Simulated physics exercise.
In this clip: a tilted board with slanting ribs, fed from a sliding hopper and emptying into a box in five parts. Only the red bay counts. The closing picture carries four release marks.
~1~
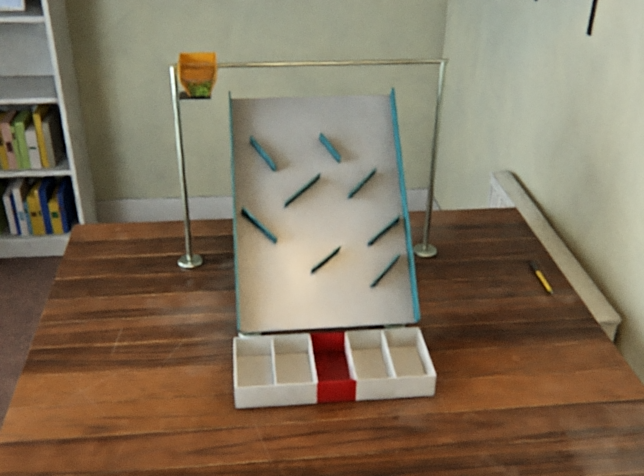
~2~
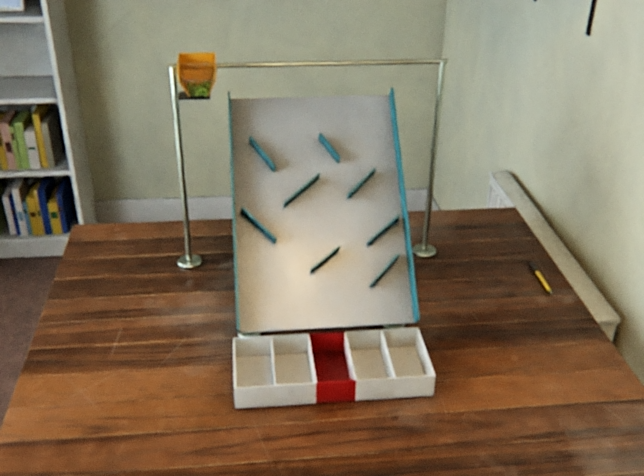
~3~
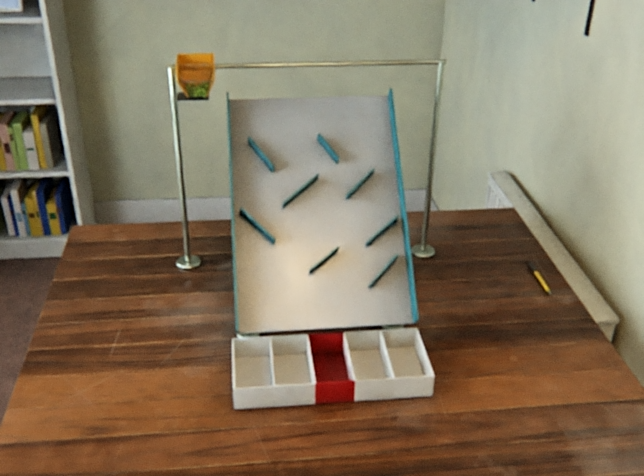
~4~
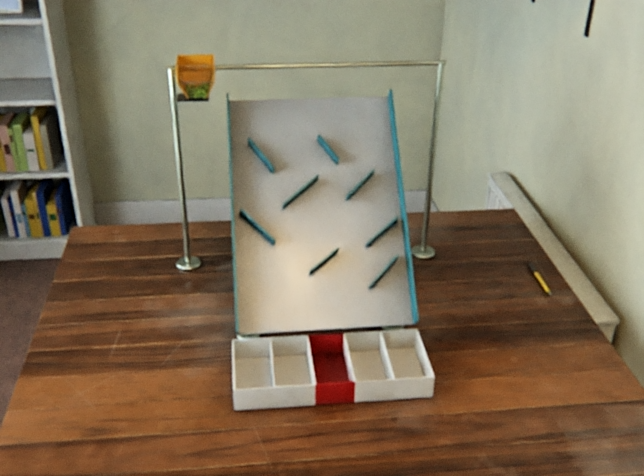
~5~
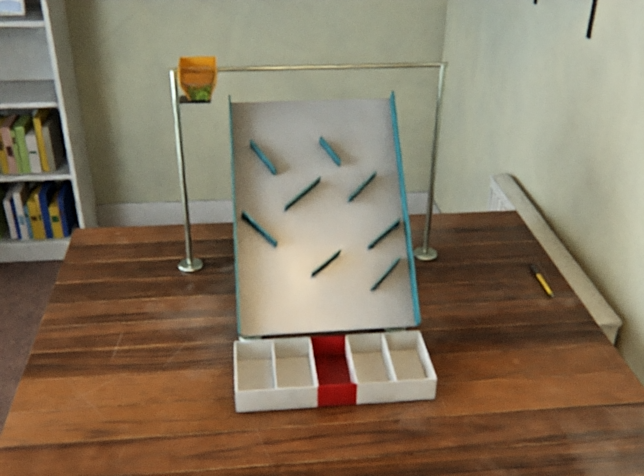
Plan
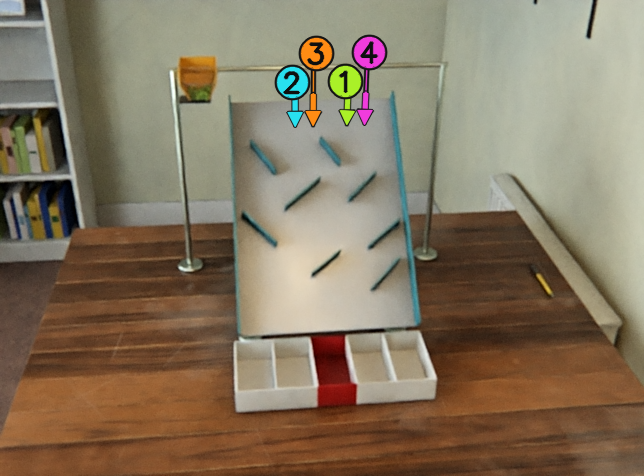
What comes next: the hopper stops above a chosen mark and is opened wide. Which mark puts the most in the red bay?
Take 2.
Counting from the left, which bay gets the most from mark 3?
The second from the left.
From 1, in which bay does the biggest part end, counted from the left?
The first.
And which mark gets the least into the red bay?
That would be 1.
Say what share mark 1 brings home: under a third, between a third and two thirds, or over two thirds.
Mark 1 gives under a third.
On the marked copy, mark 1 meets the board at (346, 119); mark 2 meets the board at (295, 121); mark 3 meets the board at (313, 120); mark 4 meets the board at (364, 119).
With 1, a small part in the red bay, nearly all in other bays, a stray few outside the box.
With 2, about half in the red bay, about a third in other bays, a small part outside the box.
With 3, about a quarter in the red bay, most in other bays.
With 4, about a quarter in the red bay, about two thirds in other bays, a small part outside the box.
